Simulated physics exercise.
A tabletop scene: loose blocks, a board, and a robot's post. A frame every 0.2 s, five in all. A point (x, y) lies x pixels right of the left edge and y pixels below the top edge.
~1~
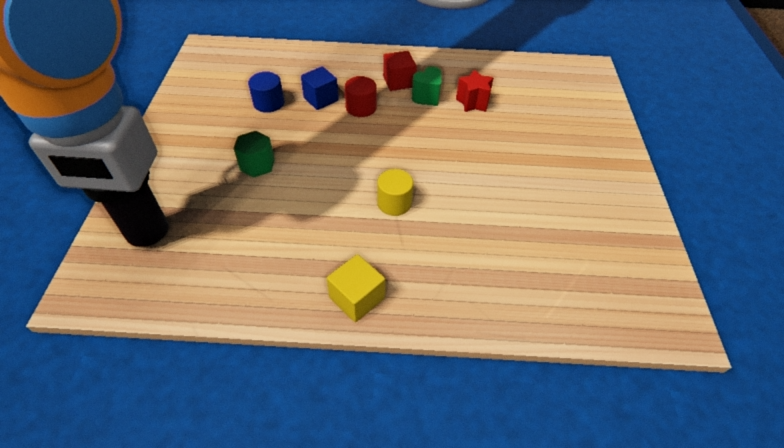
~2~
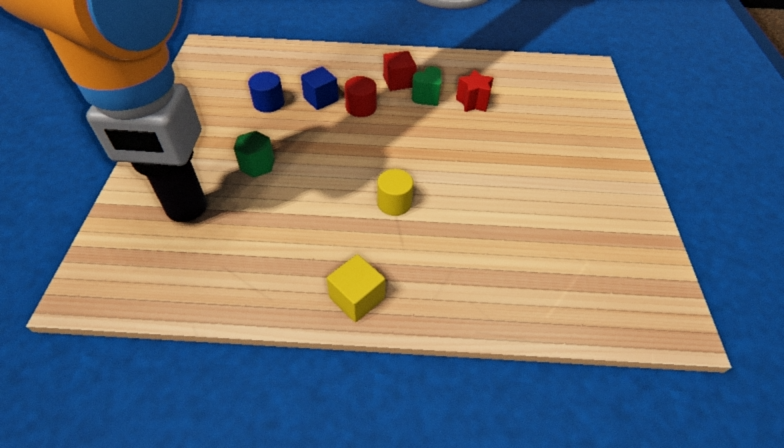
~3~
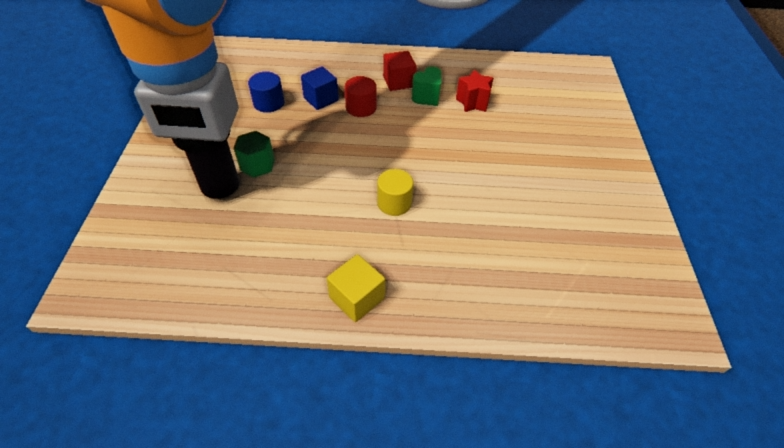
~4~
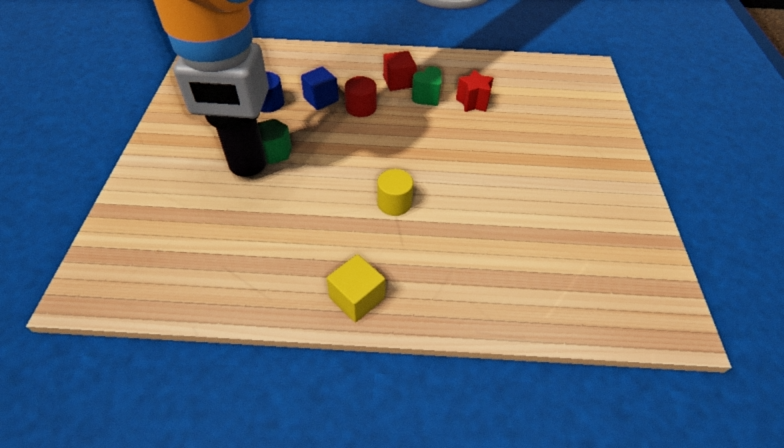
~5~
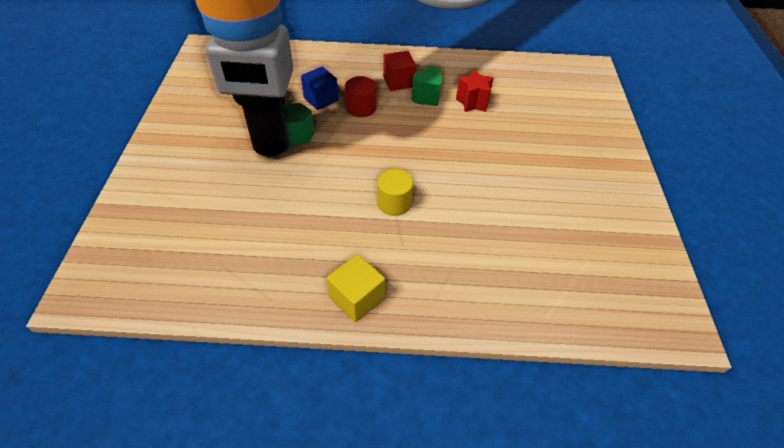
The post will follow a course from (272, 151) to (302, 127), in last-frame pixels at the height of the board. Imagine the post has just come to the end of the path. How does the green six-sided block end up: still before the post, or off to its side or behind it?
I'd say the green six-sided block is still out in front of the post at the end.
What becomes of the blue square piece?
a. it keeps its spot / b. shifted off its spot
b - shifted off its spot.
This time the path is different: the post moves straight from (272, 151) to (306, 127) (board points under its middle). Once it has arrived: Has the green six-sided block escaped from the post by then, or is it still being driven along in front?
The post still has the green six-sided block in front of it when the path ends.
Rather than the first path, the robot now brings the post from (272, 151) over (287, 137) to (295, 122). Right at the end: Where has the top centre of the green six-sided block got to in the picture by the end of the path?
I predict (323, 91).
What follows on the original path. Halfway along, post (286, 132); green six-sided block (309, 101).
At the end, post (301, 120); blue disc unmoved; green six-sided block (325, 91); blue square piece (322, 70), turned 15° anticlockwise.
